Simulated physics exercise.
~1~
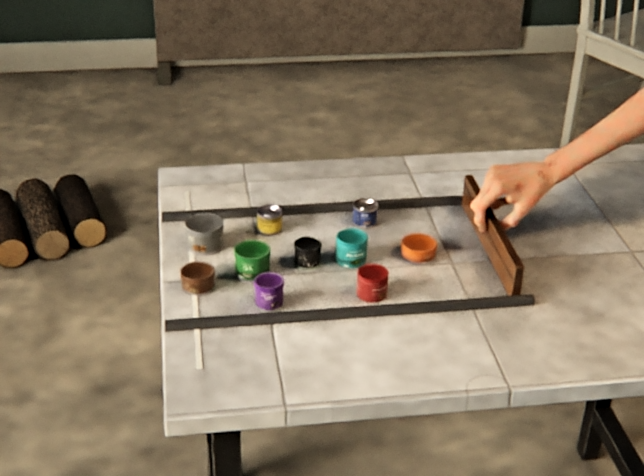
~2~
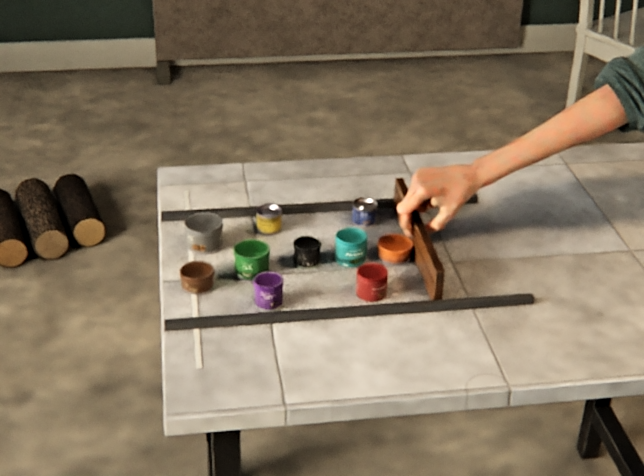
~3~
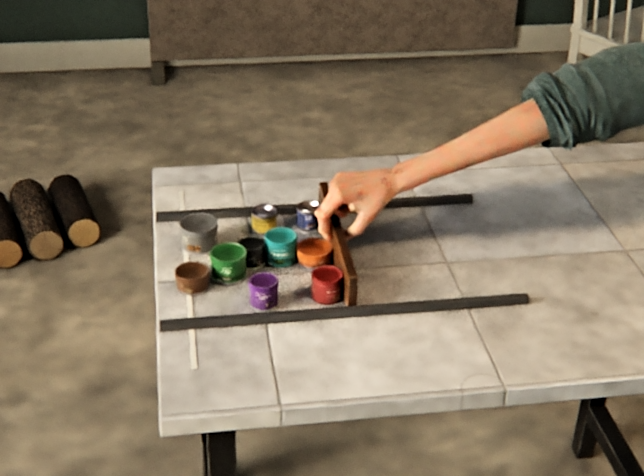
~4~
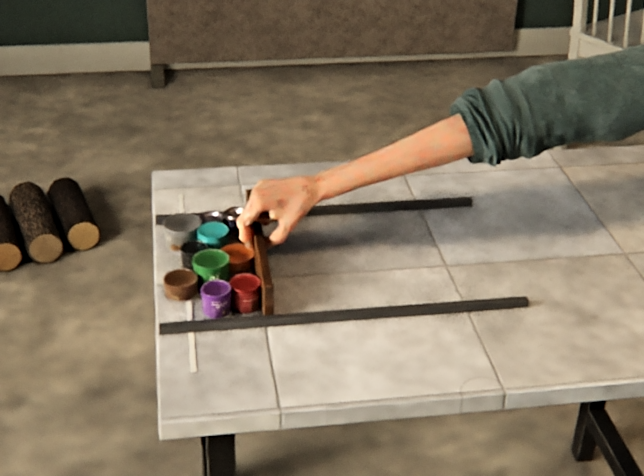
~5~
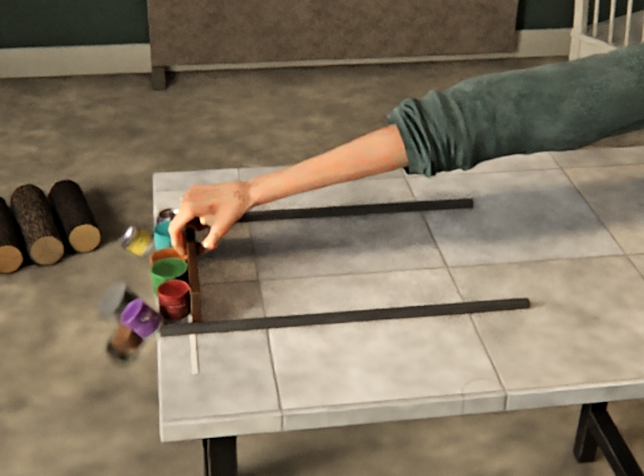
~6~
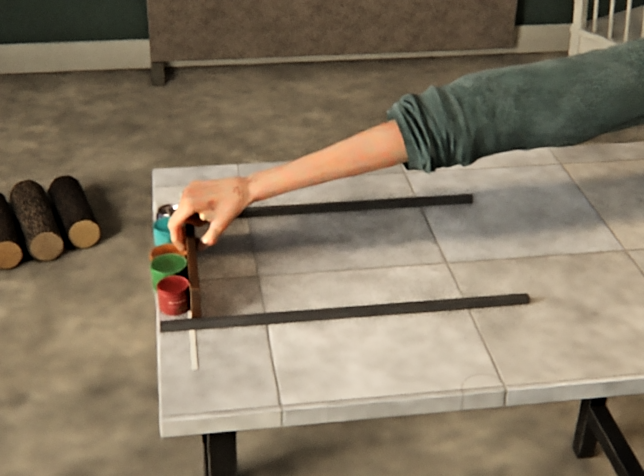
A bare hand, its arm in a green sleeve, holds an upright wooden board across a channel between two dark strips on a pale tiled table, seen from above and in front, with cut logs on the floor at left. Small pots and tins in grey, brown, yellow, green, purple, black, teal, red, orange and blue stand within it. The hand slides the board left, gathering them into a tight cluster near the table's left end. Yellow, purple, grey, brown and black ones drop off that end. The board stops there, with red, green and teal pots still beside it.
